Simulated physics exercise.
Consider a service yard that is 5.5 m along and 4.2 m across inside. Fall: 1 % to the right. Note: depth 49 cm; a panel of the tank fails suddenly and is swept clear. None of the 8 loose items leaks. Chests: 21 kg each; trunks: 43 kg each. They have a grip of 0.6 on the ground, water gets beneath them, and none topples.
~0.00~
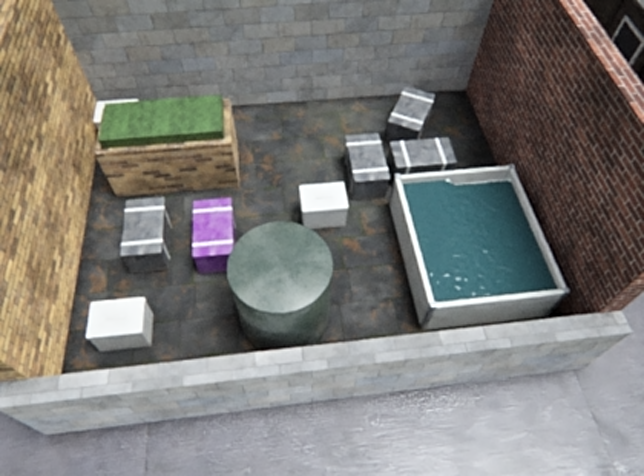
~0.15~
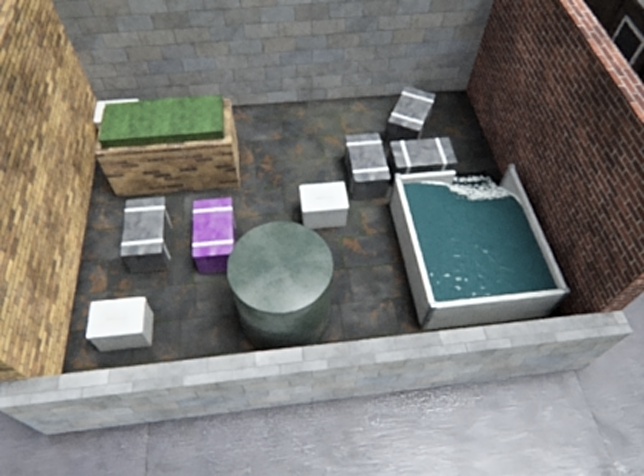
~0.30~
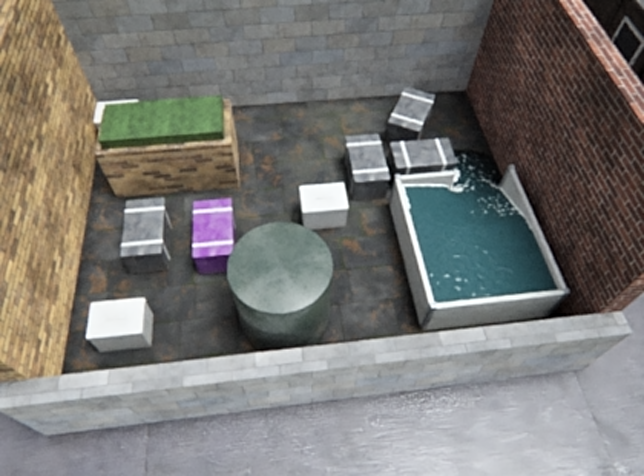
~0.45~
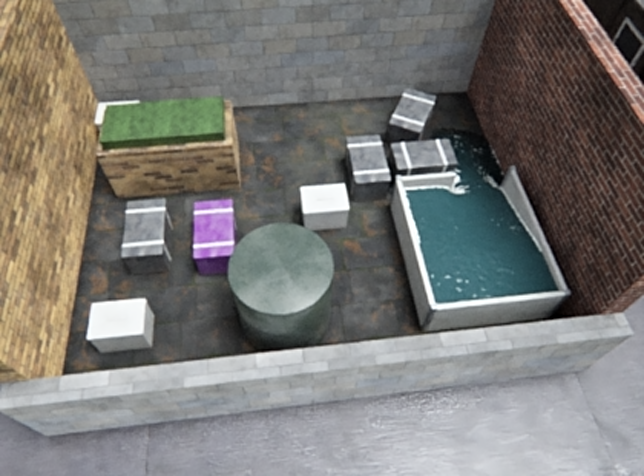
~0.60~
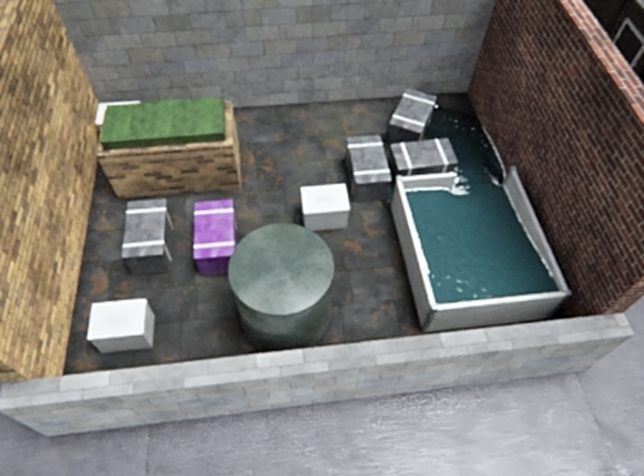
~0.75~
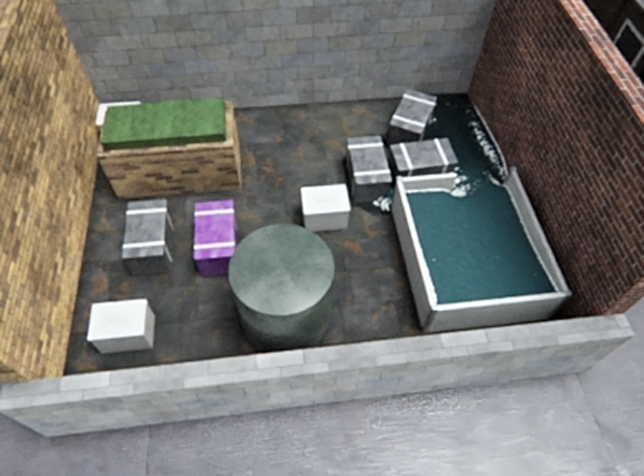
A walled yard with a dark, stained floor is seen from above by a still camera. Grey trunks, white blocks and one purple trunk sit around a dull green cylinder, with a green-topped box at upper left and a white-walled tank of teal water at right. Water surges at the tank's far end, then pours out and spreads around the nearby grey trunks, while the objects stay put.
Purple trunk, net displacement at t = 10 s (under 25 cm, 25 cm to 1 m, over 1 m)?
Expect it to remain essentially still.
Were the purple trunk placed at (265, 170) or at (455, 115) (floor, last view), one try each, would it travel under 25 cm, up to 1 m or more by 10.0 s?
Run one, it remains planted; run two, it gets swept far.
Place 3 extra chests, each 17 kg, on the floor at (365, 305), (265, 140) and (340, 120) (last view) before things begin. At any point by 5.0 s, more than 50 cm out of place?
Going one by one: Not far enough, not far enough, too far.
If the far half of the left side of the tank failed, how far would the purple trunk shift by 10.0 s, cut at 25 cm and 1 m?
After that, the purple trunk shifts somewhat.
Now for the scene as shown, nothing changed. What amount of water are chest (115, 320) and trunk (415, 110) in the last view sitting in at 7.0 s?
Depth approx. 2 cm / 6 cm.
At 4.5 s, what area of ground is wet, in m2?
Roughly 15 m2.
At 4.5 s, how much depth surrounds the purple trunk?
I'd put it at about 1 cm.
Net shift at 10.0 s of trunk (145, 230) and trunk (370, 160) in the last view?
Lab note - net shifts in turn: 0 cm; 10 cm.
After 2.0 s the purple trunk is near (214, 229), 0.0 m from its start, aground; 0 afloat.
After 4.5 s the purple trunk is near (214, 229), 0.0 m from its start, aground; 1 afloat.
After 7.0 s the purple trunk is near (214, 229), 0.0 m from its start, aground; 1 afloat.
After 10.0 s the purple trunk is near (214, 229), 0.0 m from its start, aground; 0 afloat.
